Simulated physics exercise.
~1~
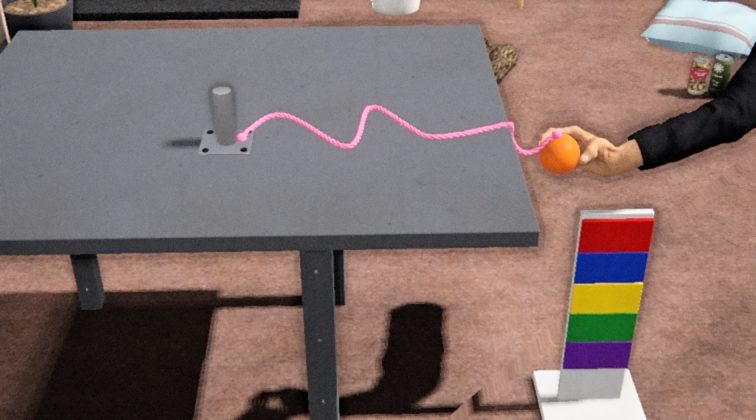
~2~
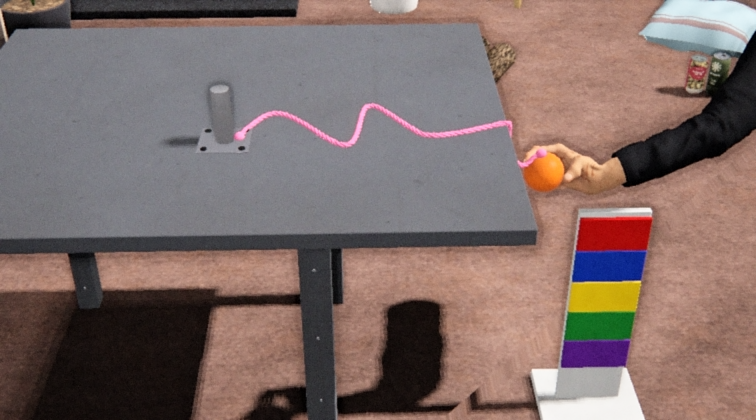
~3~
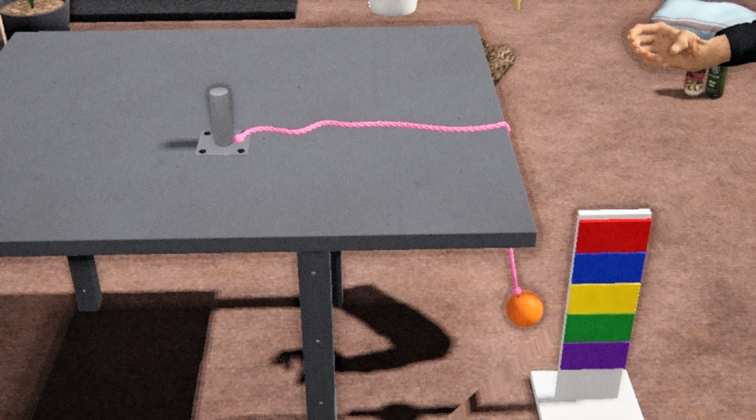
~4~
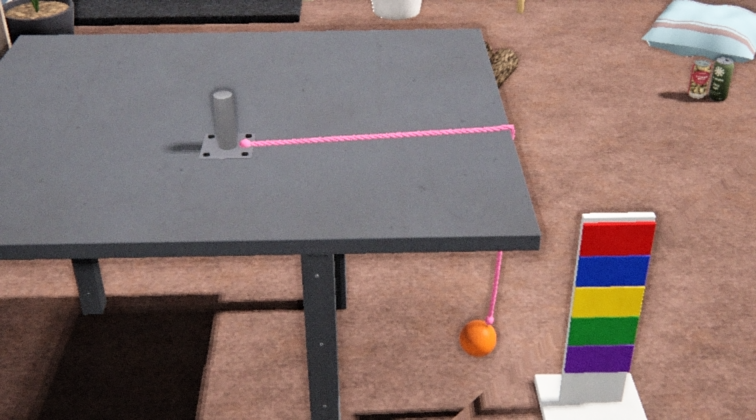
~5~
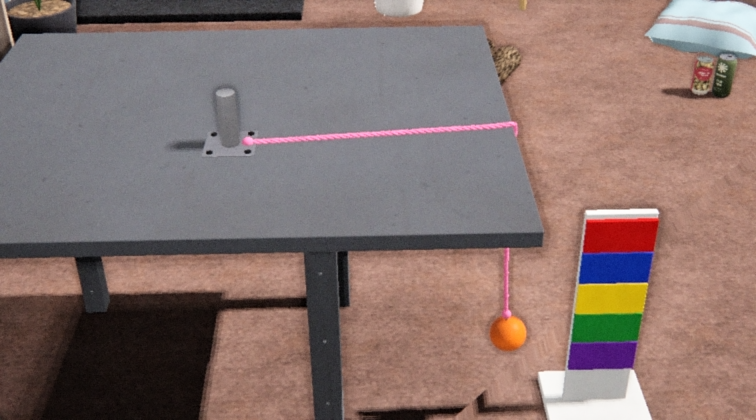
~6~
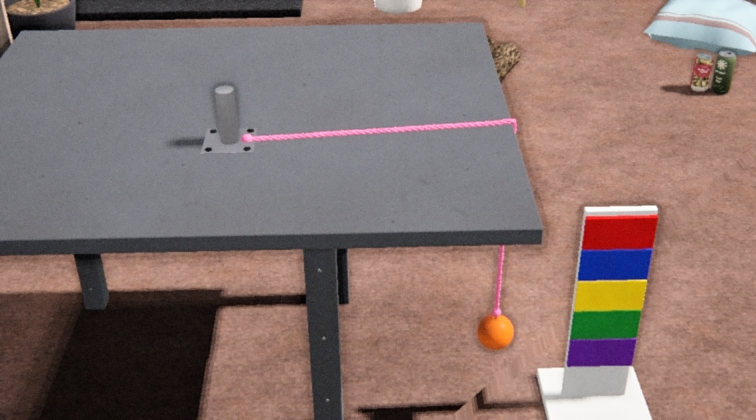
At a dark table's edge, a hand releasing an orange on a pink cord, the orange dropping, swaying, hanging level with green.
